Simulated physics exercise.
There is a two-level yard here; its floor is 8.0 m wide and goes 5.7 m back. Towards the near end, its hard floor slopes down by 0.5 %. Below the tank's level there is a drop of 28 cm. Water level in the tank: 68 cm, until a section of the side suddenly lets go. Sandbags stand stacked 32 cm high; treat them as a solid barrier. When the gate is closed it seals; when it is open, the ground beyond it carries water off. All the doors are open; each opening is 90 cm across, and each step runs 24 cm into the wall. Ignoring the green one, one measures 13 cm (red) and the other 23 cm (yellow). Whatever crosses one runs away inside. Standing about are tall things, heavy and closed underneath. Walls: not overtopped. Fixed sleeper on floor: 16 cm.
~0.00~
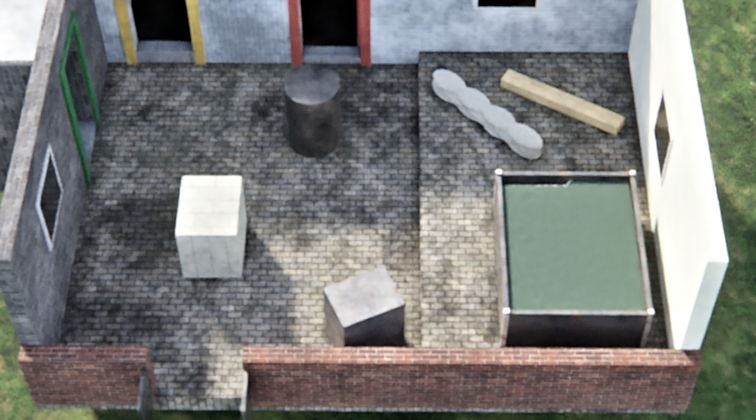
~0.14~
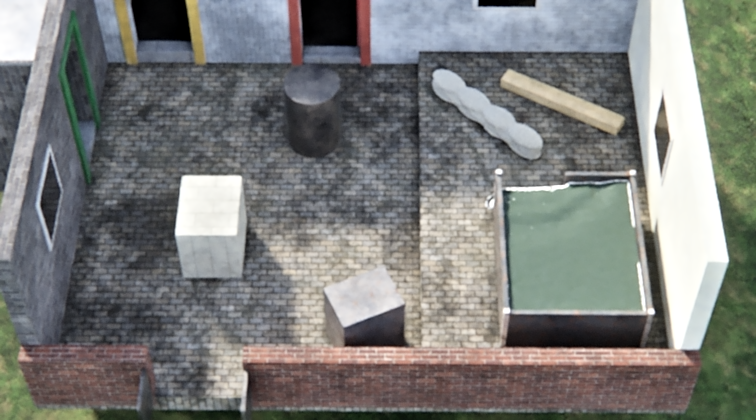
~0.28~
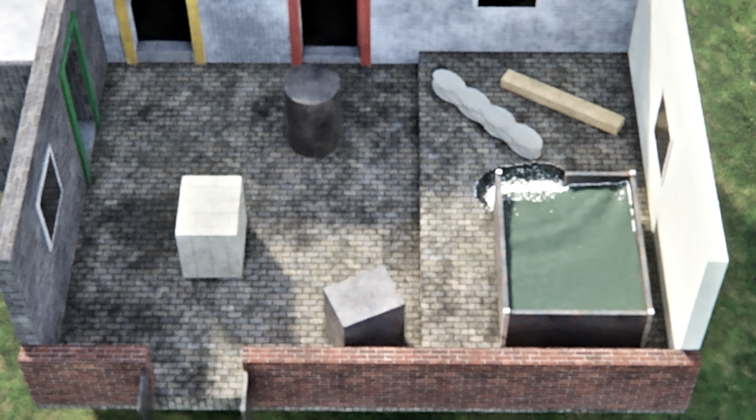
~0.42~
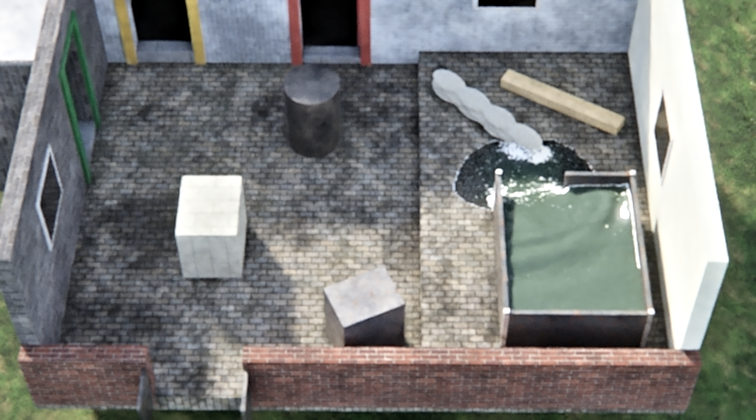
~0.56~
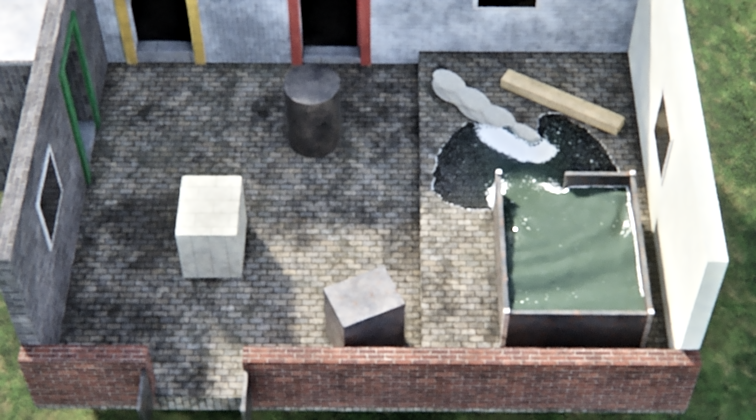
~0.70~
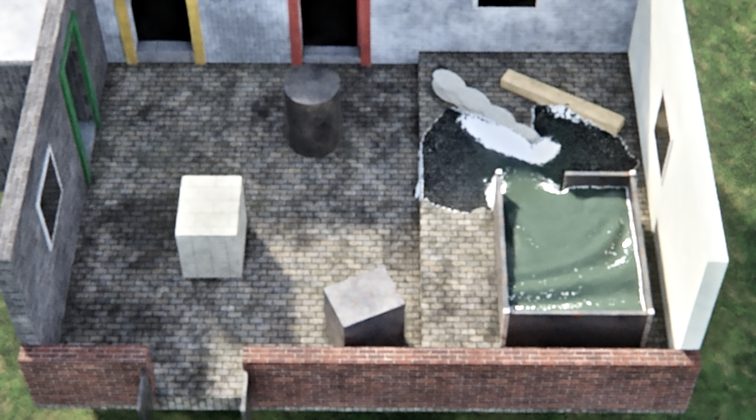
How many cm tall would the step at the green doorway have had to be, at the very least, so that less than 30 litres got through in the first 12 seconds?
It needed to be roughly 7 cm tall.
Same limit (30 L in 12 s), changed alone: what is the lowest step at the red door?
At the red door you'd want roughly 16 cm.
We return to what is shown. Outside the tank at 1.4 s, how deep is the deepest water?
About 41 cm.
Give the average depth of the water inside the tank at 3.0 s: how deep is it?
About 33 cm.
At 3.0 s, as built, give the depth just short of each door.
Depths, in cm - green: 0, red: 21, yellow: 6.
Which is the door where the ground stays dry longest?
The green door.
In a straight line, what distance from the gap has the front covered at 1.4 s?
3.8 m.
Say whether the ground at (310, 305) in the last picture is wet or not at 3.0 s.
Point status: Clear.
After 1.4 s water covers 20 % of the floor, deepest (41 cm) near (526, 166); it has not reached the green door.
After 3.0 s water covers 40 % of the floor, deepest (28 cm) near (526, 166); it has not reached the green door.
After 12.0 s water covers 90 % of the floor, deepest (11 cm) near (400, 382); 7 cm at the green door, 0 litres in over its 20 cm step.
At the green door as built, the water arrived by 3.3 s and peaked near 11 cm at 4.2 s.
Run again over the same 12 s with other heights there, 42 litres in over 6 cm, 16 litres over 8 cm. The limit of 30 litres is kept from about 7 cm up.
